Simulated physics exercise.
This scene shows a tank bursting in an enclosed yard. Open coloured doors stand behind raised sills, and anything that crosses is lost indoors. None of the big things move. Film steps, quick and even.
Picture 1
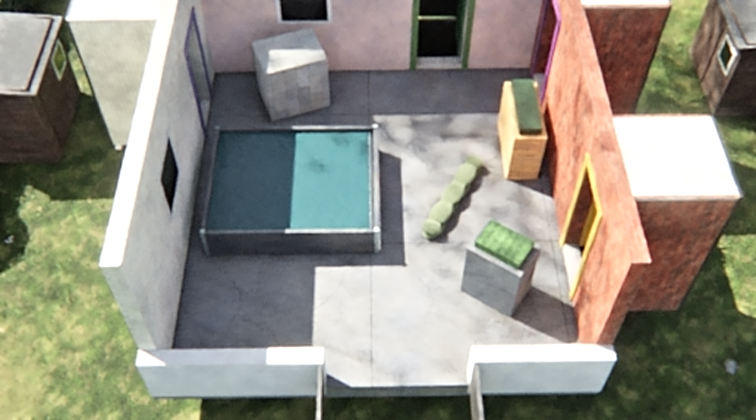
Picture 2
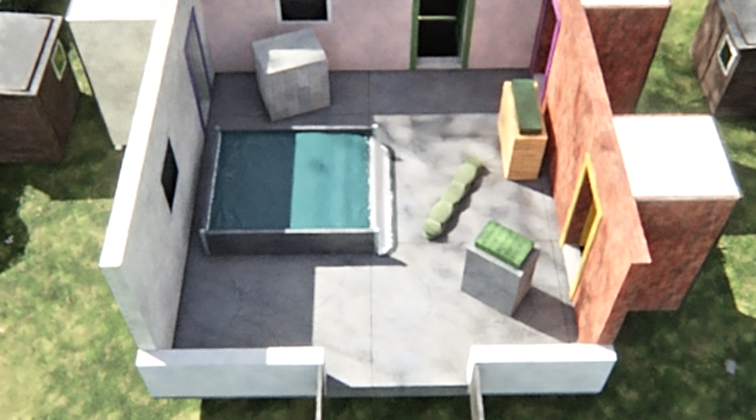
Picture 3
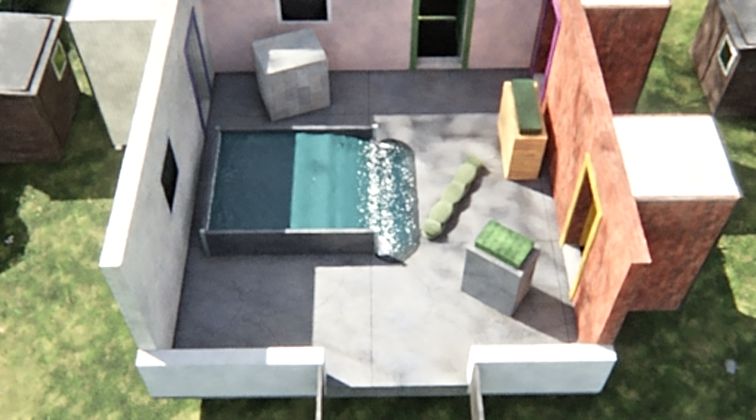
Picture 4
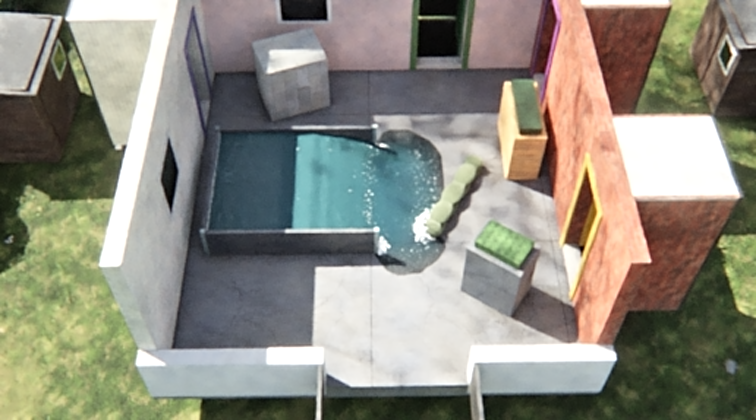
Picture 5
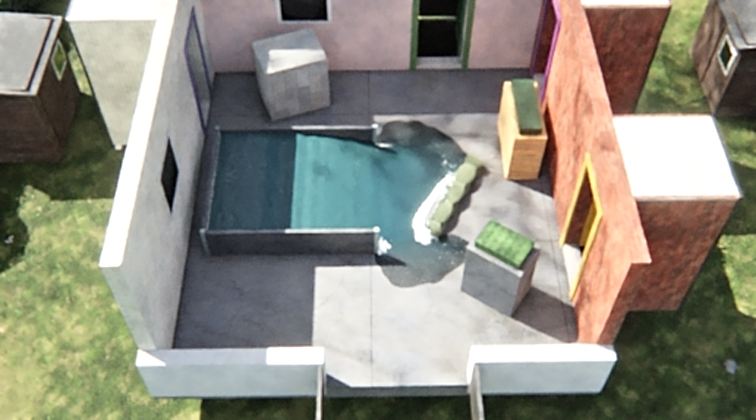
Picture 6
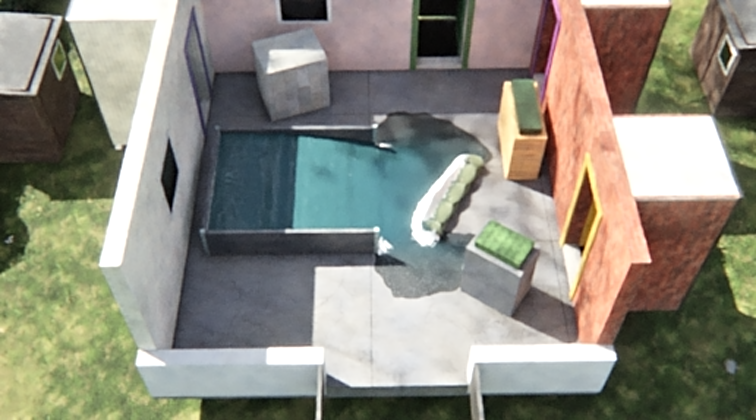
Water bursting from the right side of a tank in a walled yard, spreading across grey paving and foaming against a low hedge.
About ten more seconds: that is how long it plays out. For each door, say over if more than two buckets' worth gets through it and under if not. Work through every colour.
Blue door: Over, green door: Over, purple door: Under, yellow door: Under.
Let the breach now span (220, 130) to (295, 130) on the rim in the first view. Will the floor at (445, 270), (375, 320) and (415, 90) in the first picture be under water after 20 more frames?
Taking the points in order: Unwetted, unwetted and swamped.
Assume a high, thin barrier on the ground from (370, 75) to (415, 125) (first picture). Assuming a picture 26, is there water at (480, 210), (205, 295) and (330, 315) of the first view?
Results in order: Swamped / bone-dry / bone-dry.
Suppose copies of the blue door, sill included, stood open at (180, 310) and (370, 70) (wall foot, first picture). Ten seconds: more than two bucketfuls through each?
Falls short; goes past it.
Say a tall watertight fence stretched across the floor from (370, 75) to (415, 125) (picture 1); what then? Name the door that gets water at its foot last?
I'd go with the blue-painted one.
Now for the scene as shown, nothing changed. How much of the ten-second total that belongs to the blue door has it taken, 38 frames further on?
My figure is 0 in a hundred.
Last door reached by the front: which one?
That is the blue-painted one.
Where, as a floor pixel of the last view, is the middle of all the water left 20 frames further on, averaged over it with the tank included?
Roughly at (410, 177).
A moment on, water covers 30 % of the floor; the blue door not reached, the green door not reached, the purple door not reached, the yellow door wet at the sill, nothing in.
Next, water covers 45 % of the floor; the blue door not reached, the green door wet at the sill, nothing in, the purple door wet at the sill, nothing in, the yellow door wet at the sill, nothing in.
Then, water covers 55 % of the floor; the blue door not reached, the green door over two buckets in, the purple door wet at the sill, nothing in, the yellow door wet at the sill, nothing in.
Later, water covers 70 % of the floor; the blue door wet at the sill, nothing in, the green door far over two buckets in, the purple door wet at the sill, nothing in, the yellow door wet at the sill, nothing in.
In the end, water covers 95 % of the floor; the blue door over two buckets in, the green door far over two buckets in, the purple door wet at the sill, nothing in, the yellow door under two buckets in.
